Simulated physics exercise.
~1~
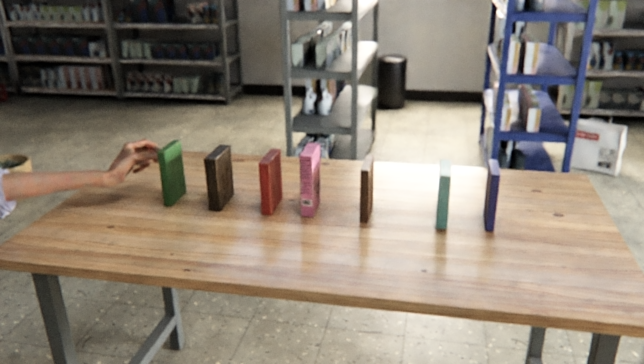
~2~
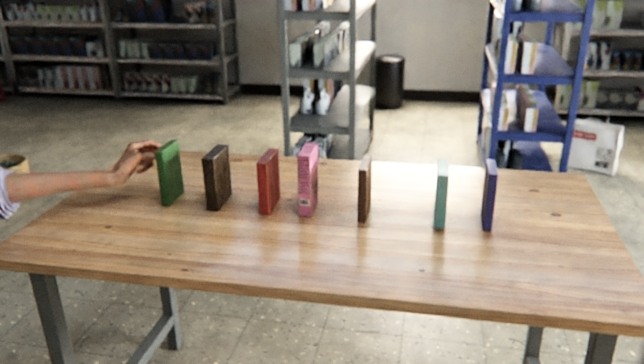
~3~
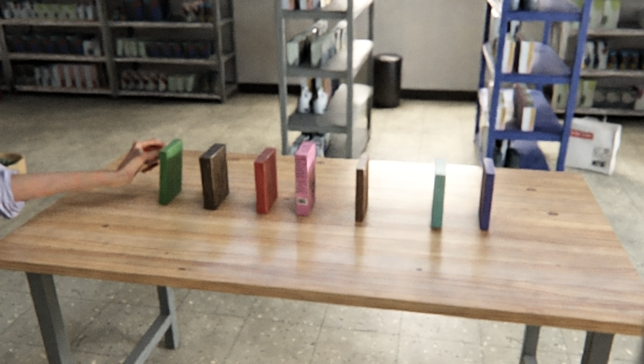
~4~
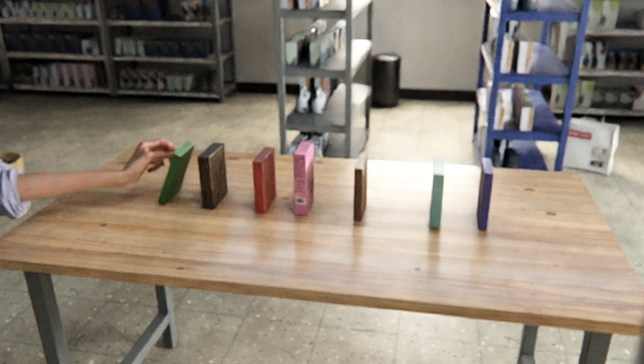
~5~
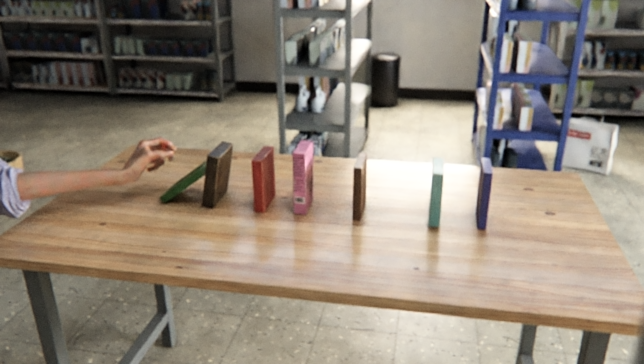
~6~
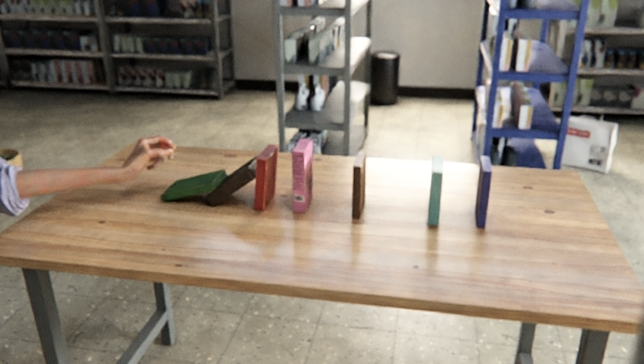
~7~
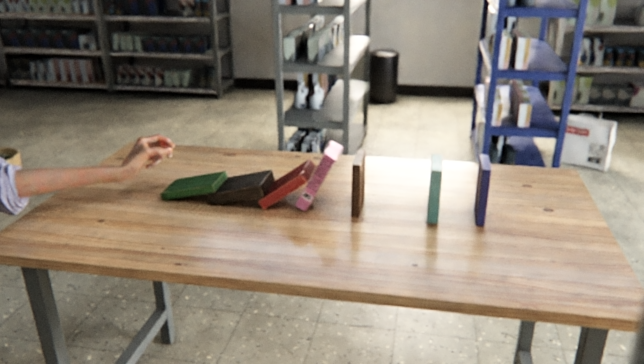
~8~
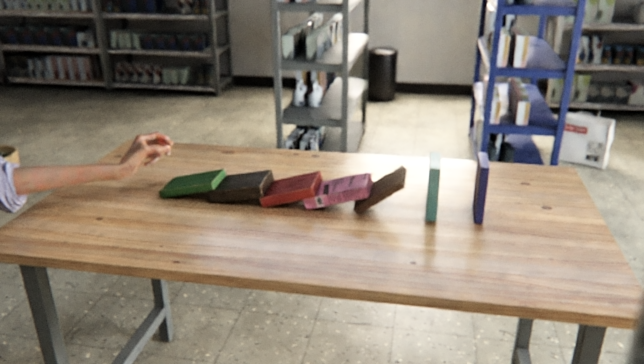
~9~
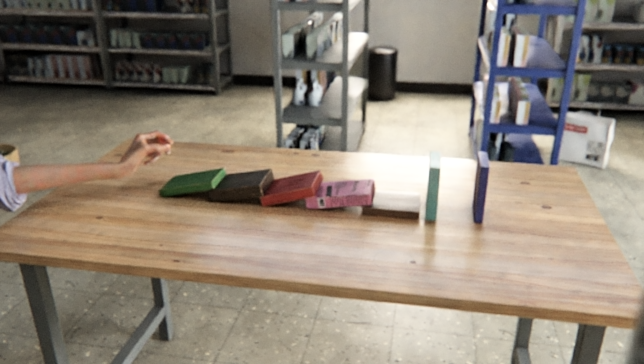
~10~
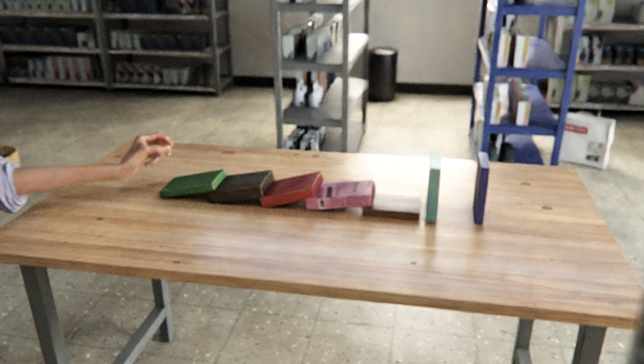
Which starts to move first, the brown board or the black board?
The black board starts to move first. It tips while the brown board is still standing upright, and the brown board only goes over later.
At first, seven upright blocks stand in a row across a wooden table in a room lined with shelves, and a hand reaches in from the left to touch the green one. The green block tilts to the right and drops against the black board beside it. The black board tips into the red block, which goes over against the pink packet. The pink packet then falls toward the brown board, and that board topples too. The hand hovers at the left as the five lie in an overlapping line, while the turquoise and blue blocks remain standing at the right.
